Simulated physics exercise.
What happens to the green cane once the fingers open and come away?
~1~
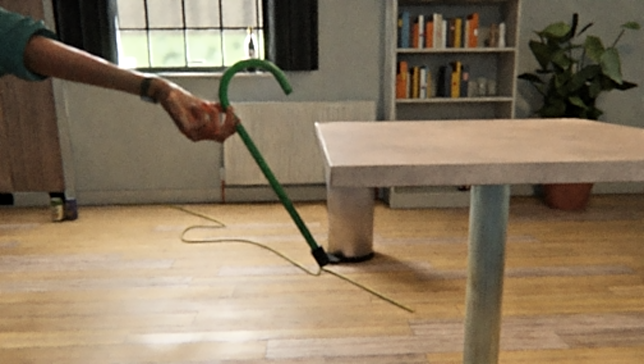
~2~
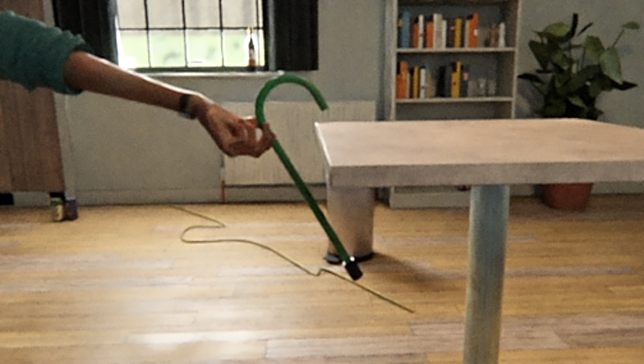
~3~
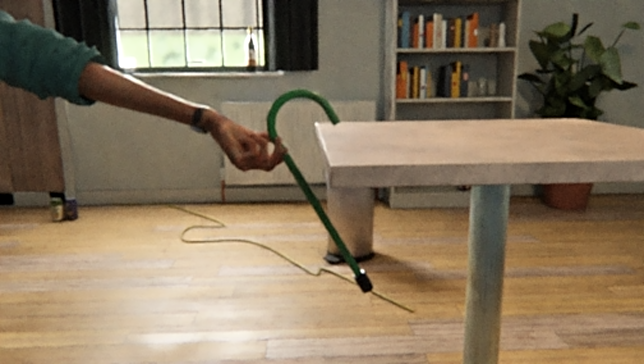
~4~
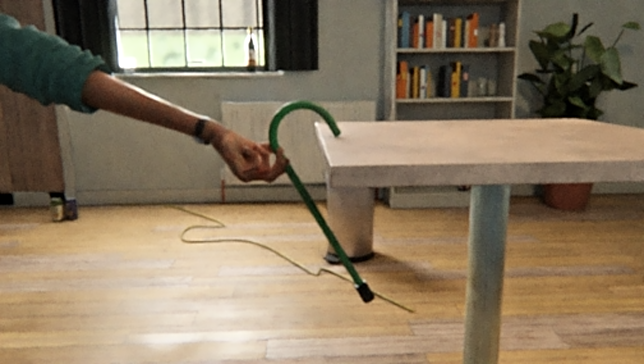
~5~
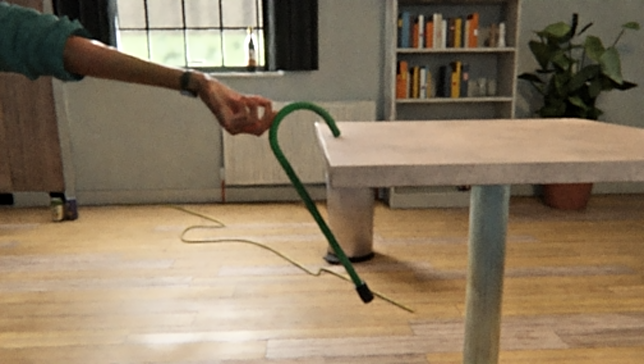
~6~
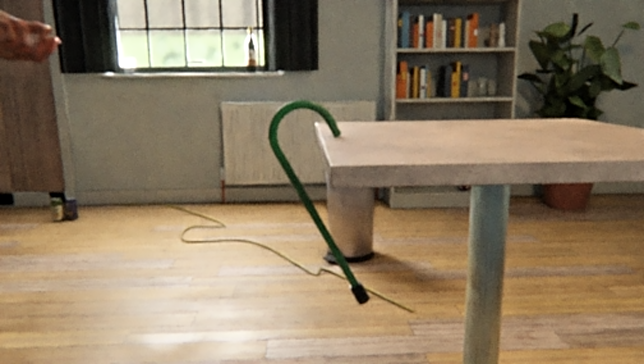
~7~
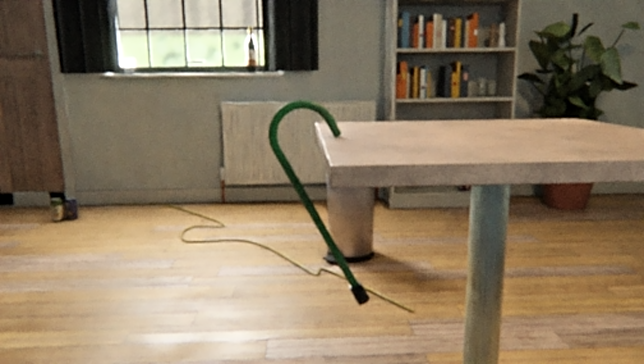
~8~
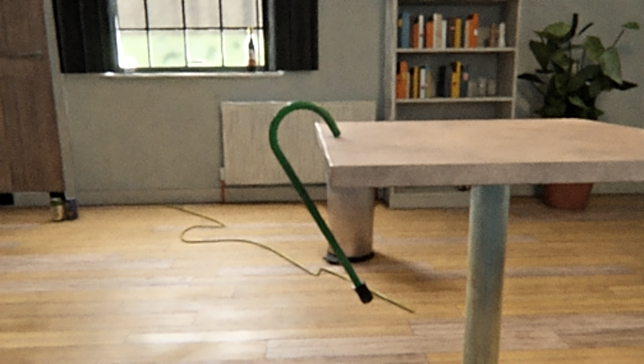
The green cane stays hooked on the edge of the table and hangs there.
